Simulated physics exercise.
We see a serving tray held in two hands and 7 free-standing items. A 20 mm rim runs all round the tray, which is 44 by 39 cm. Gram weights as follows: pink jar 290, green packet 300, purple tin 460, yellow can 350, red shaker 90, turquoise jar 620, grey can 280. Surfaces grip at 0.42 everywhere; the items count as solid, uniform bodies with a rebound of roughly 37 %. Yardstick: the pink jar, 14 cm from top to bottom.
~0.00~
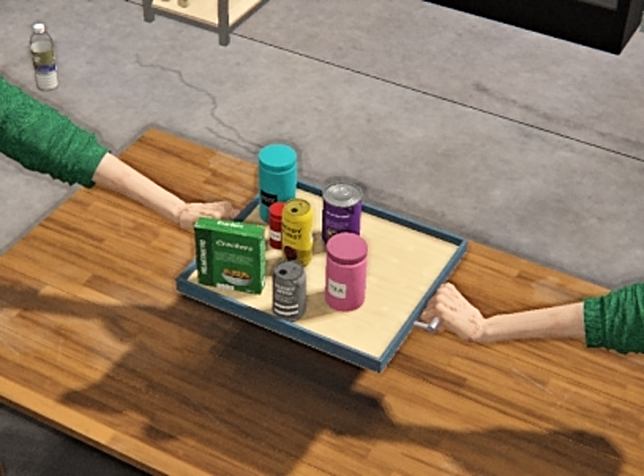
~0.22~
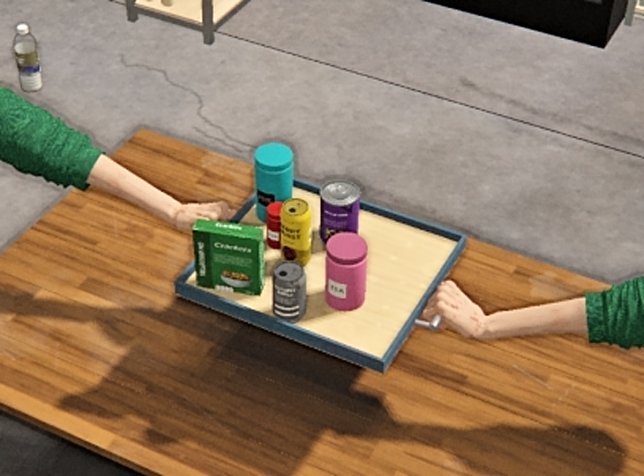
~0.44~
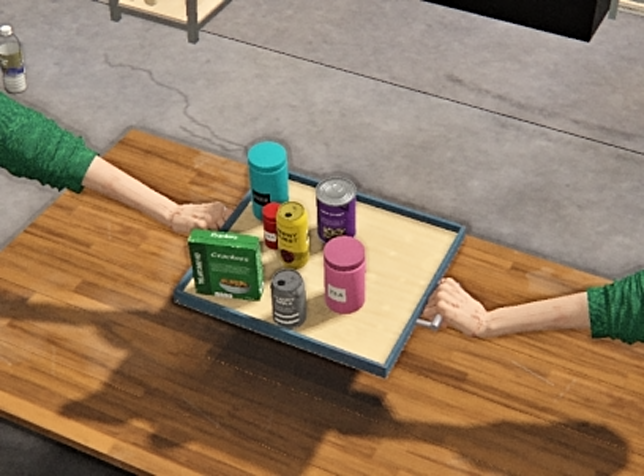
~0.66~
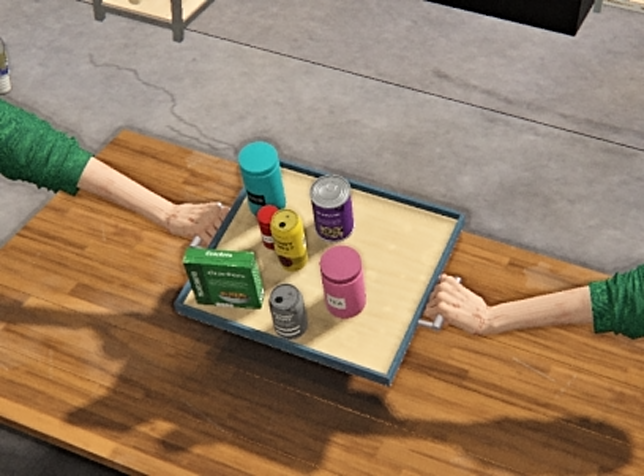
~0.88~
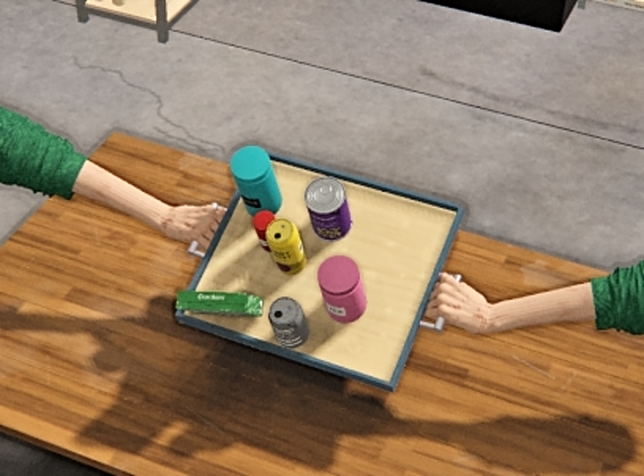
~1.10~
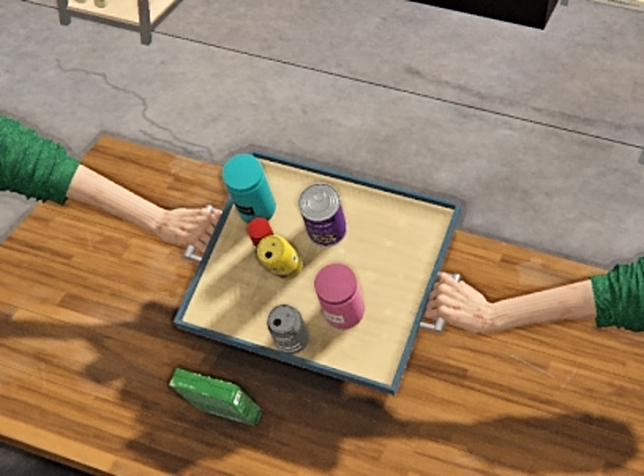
Two hands tilt a tray of containers toward the viewer, and the green packet topples over the near rim.
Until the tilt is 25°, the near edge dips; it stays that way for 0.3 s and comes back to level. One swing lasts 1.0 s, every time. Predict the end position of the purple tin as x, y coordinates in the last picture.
Predicted end position: (296, 270).
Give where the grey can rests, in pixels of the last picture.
In the last view, its centre sits near (292, 299).
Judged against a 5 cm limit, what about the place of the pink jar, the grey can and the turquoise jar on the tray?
Note: Pink jar departs its position. Grey can is left in place. Turquoise jar departs its position.
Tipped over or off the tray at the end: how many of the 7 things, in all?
That makes 2.
By 1.30 s, tray tilted 25°, near edge down; purple tin 4 cm from its spot near (318, 228); yellow can on its side; turquoise jar 4 cm from its spot.
By 1.60 s, tray tilted 23°, near edge down; purple tin 11 cm from its spot near (305, 260); yellow can on its side; turquoise jar 12 cm from its spot.
By 1.80 s, tray tilted 17°, near edge down; yellow can now off the tray; purple tin 17 cm from its spot near (296, 279); turquoise jar 18 cm from its spot.
By 2.10 s, tray tilted 4°, near edge down; purple tin 18 cm from its spot near (295, 274); red shaker 16 cm from its spot; turquoise jar 19 cm from its spot.
When it is over (2.9 s), off the tray, green packet and yellow can; not toppled but over 5 cm from the start, pink jar, purple tin, red shaker and turquoise jar; grey can within 5 cm of the start. End places, in pixels of the last picture, purple tin near (296, 270).
